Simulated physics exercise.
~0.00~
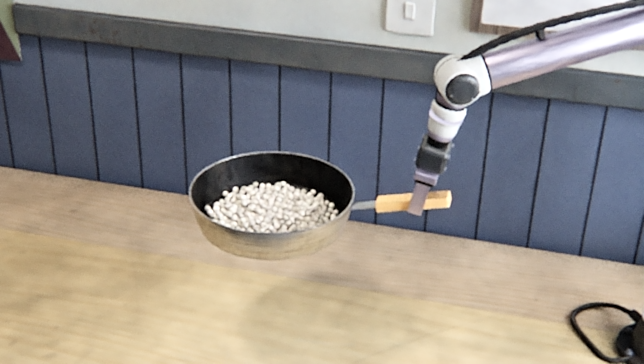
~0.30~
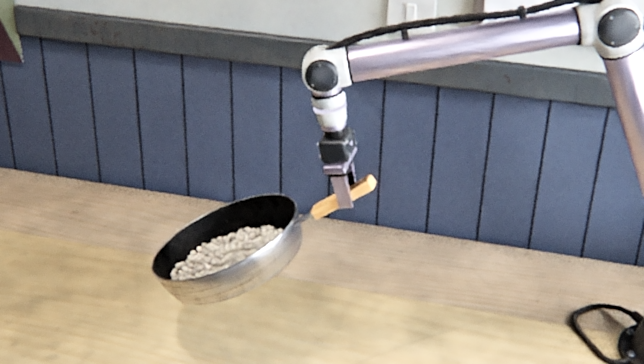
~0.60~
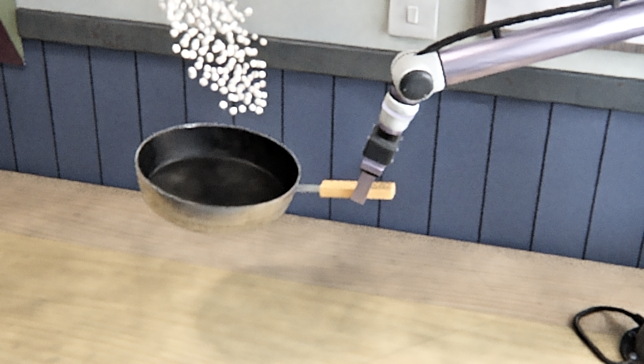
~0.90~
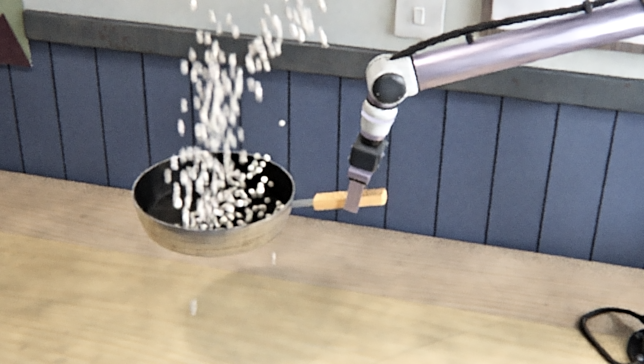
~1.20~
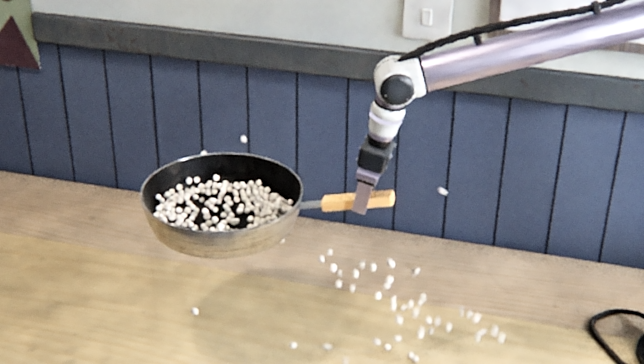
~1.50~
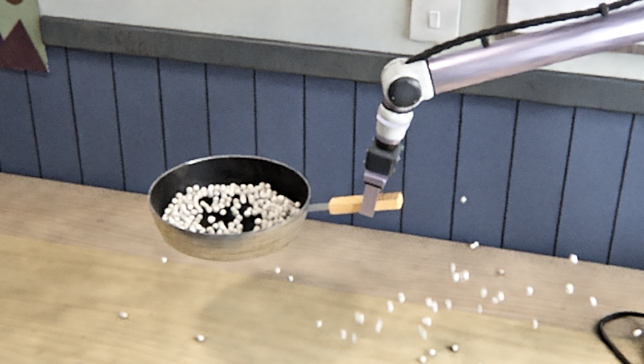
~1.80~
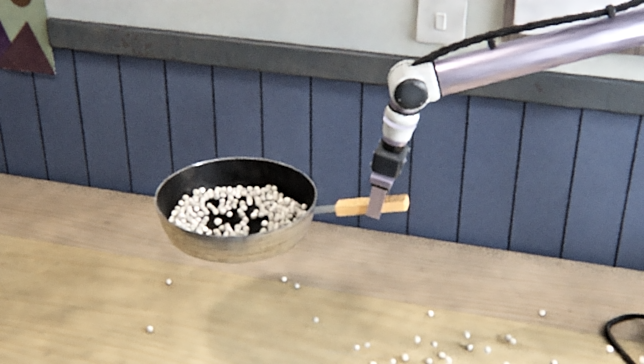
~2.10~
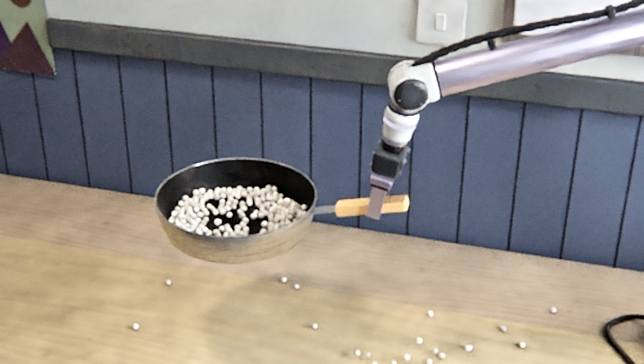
A robot arm holding a dark frying pan of small white beads by its wooden handle dips and tilts it, then swings it up, tossing the beads high; most land back in the levelled pan, while others scatter across the wooden table.
